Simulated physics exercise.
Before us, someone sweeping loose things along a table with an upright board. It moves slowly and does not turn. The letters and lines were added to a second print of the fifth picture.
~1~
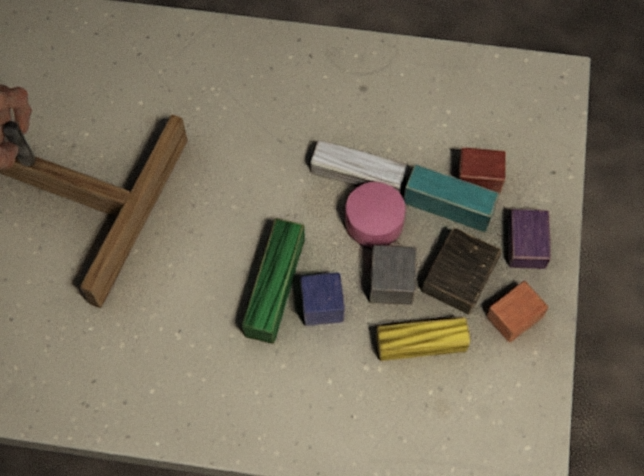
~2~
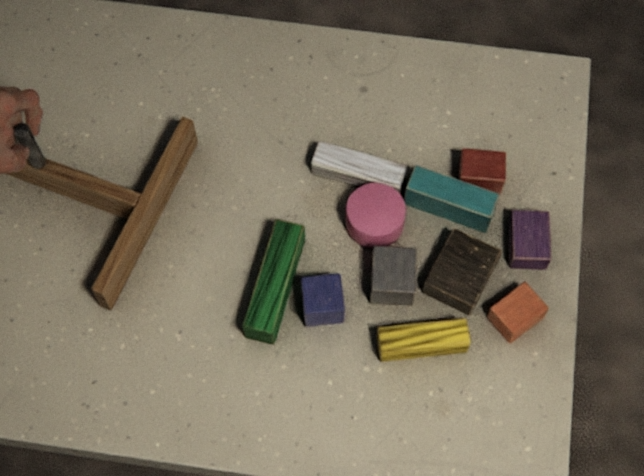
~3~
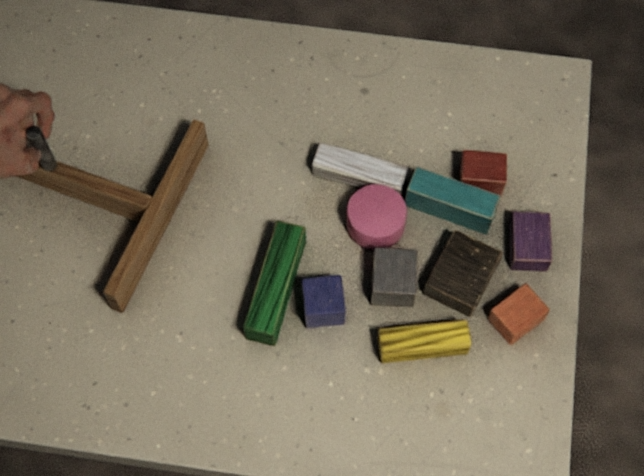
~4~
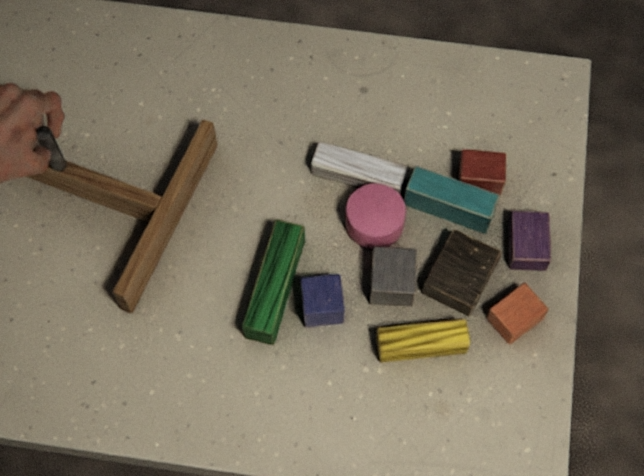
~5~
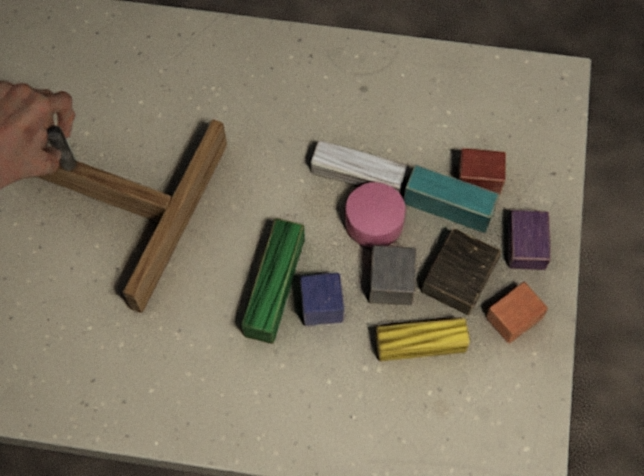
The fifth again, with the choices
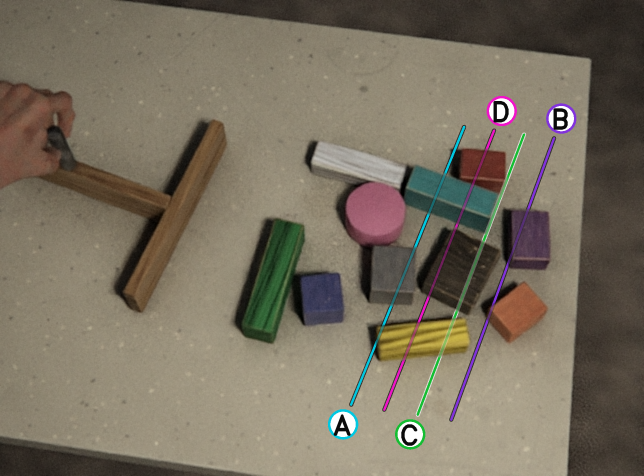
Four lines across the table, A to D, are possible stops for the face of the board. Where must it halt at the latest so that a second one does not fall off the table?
Up to line A.
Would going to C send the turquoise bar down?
Yes.
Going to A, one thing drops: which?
The purple block.
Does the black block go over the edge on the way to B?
Yes.
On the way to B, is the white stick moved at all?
Yes.
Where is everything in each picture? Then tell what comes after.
Red block (481, 171); yellow stick (423, 339); white stick (358, 169), in the first picture.
Board (144, 202); blue block (323, 300), in the second picture.
Board (155, 204); black block (463, 273), in the third picture.
Board (165, 204); purple block (529, 241), in the fourth picture.
Board (175, 204); orange block (516, 313); turquoise bar (451, 199); red block (481, 172), in the fifth picture.
On the marked copy, A at (411, 258); B at (506, 271); C at (474, 267); D at (442, 262).
With A. Early on, board (259, 216); purple block (529, 240); orange block (516, 313).
Further on, board (345, 228); purple block (567, 257); turquoise bar (514, 214).
At the end, board (408, 236); purple block over the edge; turquoise bar (574, 226); one fallen.
As for the rest, B drops five; C drops three; D drops three.
